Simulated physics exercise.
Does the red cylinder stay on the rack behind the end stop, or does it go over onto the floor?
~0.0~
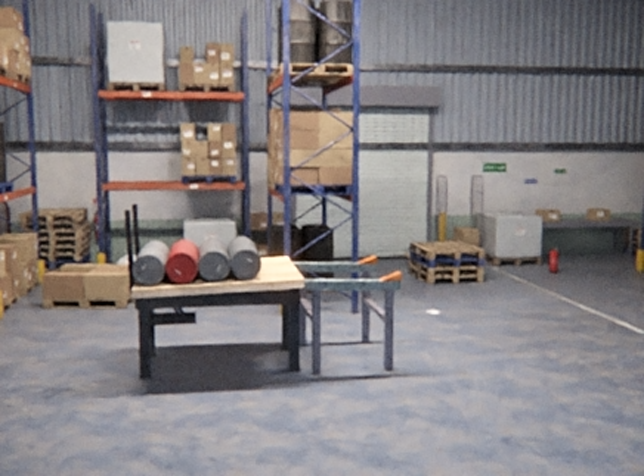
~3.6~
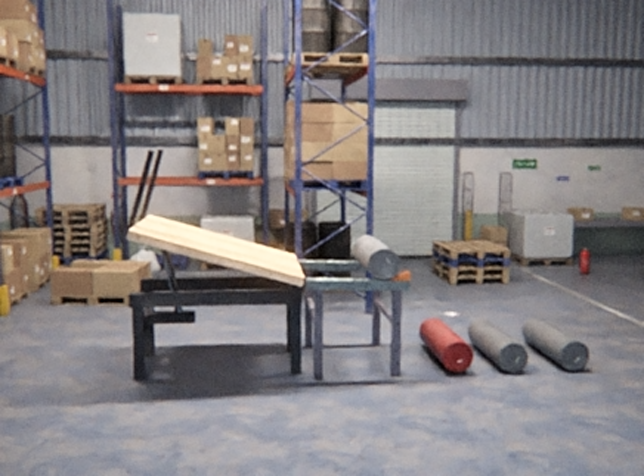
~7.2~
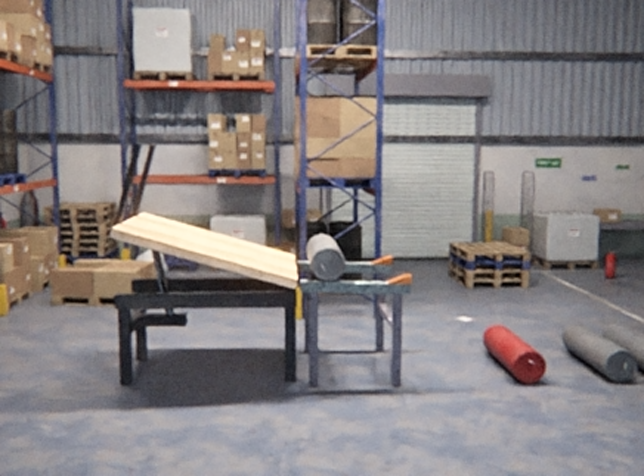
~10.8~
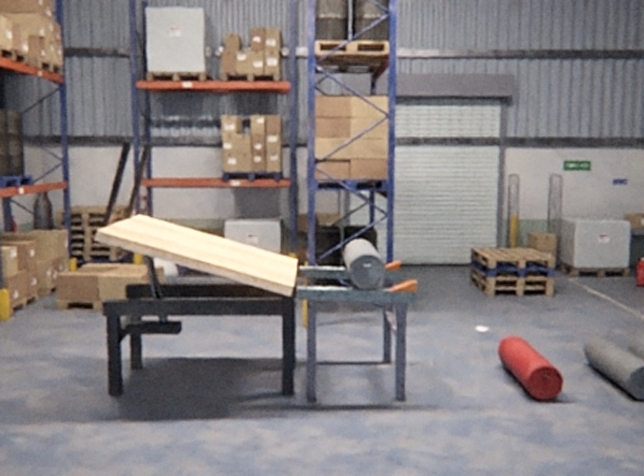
The red cylinder goes over the end stop and ends up on the floor to the right of the rack.
Four cylinders, one red and three grey, sit on a wooden deck in a warehouse until its left edge tilts up and they roll right onto a rack; the red one and two grey ones go over the end stop to the floor, while one grey cylinder remains on the rack.
